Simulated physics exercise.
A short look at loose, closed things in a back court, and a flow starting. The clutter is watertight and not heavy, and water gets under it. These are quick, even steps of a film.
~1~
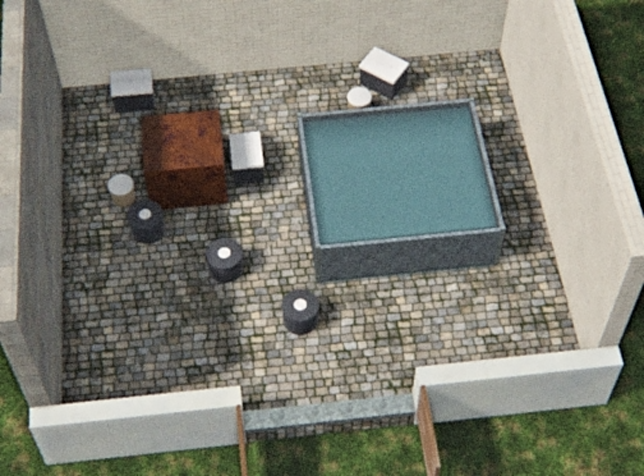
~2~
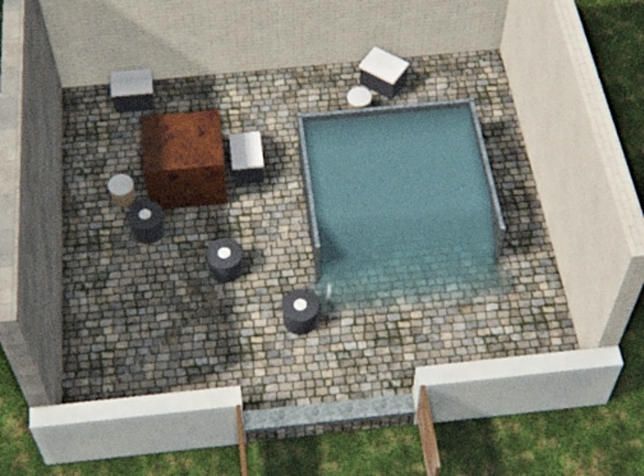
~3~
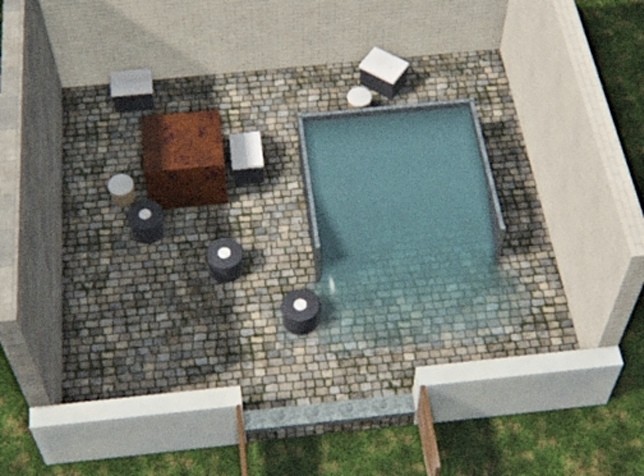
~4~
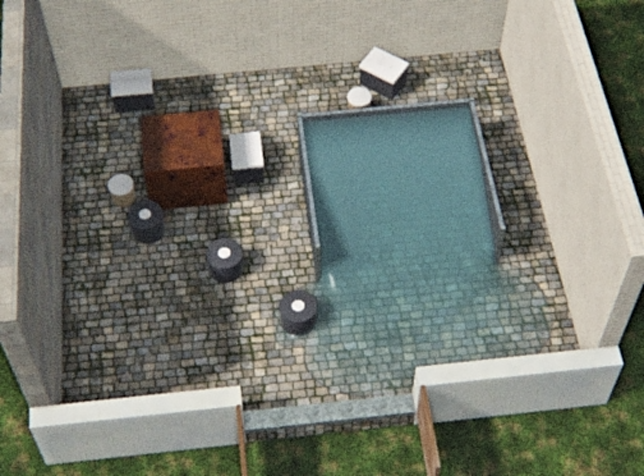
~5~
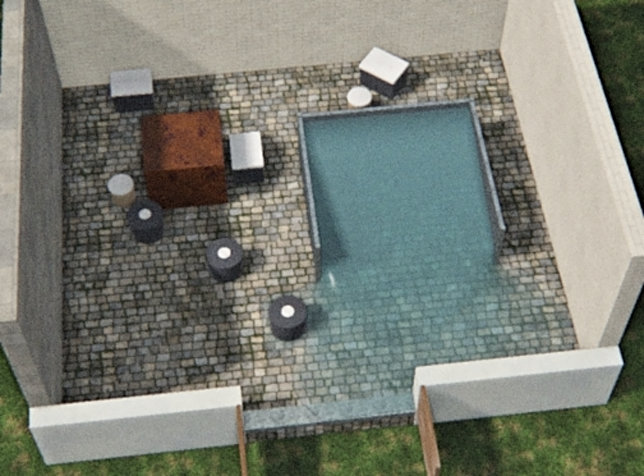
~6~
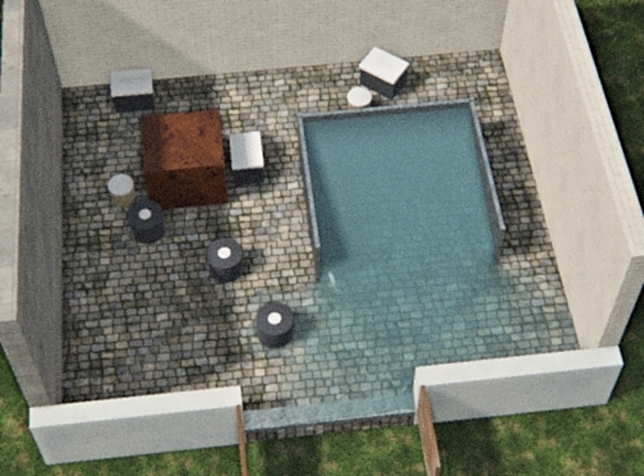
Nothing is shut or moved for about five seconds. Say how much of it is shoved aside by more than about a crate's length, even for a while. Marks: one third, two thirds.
Share: One to two thirds.
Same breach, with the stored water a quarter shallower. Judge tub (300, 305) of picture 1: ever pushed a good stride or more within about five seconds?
Answer: Shifted that much.
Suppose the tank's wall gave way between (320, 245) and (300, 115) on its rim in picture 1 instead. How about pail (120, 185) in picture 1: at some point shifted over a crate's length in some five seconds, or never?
My call: Under that.
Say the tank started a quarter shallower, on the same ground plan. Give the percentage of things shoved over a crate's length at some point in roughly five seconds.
Roughly 10 per cent.
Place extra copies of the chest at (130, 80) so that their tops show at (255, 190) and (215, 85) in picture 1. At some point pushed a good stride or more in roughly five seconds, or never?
One after the other: Not that far, no.
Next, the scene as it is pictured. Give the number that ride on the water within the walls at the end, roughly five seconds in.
I count 1.
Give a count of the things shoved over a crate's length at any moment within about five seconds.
The number is 3.
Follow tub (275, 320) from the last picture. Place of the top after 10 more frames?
Around (229, 337).
A moment on, 1 of 8 are well off their spots; 0 afloat.
Next, 1 of 8 are well off their spots; 0 afloat.
Later, 1 of 8 are well off their spots; 0 afloat.
In the end, 3 of 8 are well off their spots, and 3 have been at some point; 1 afloat.
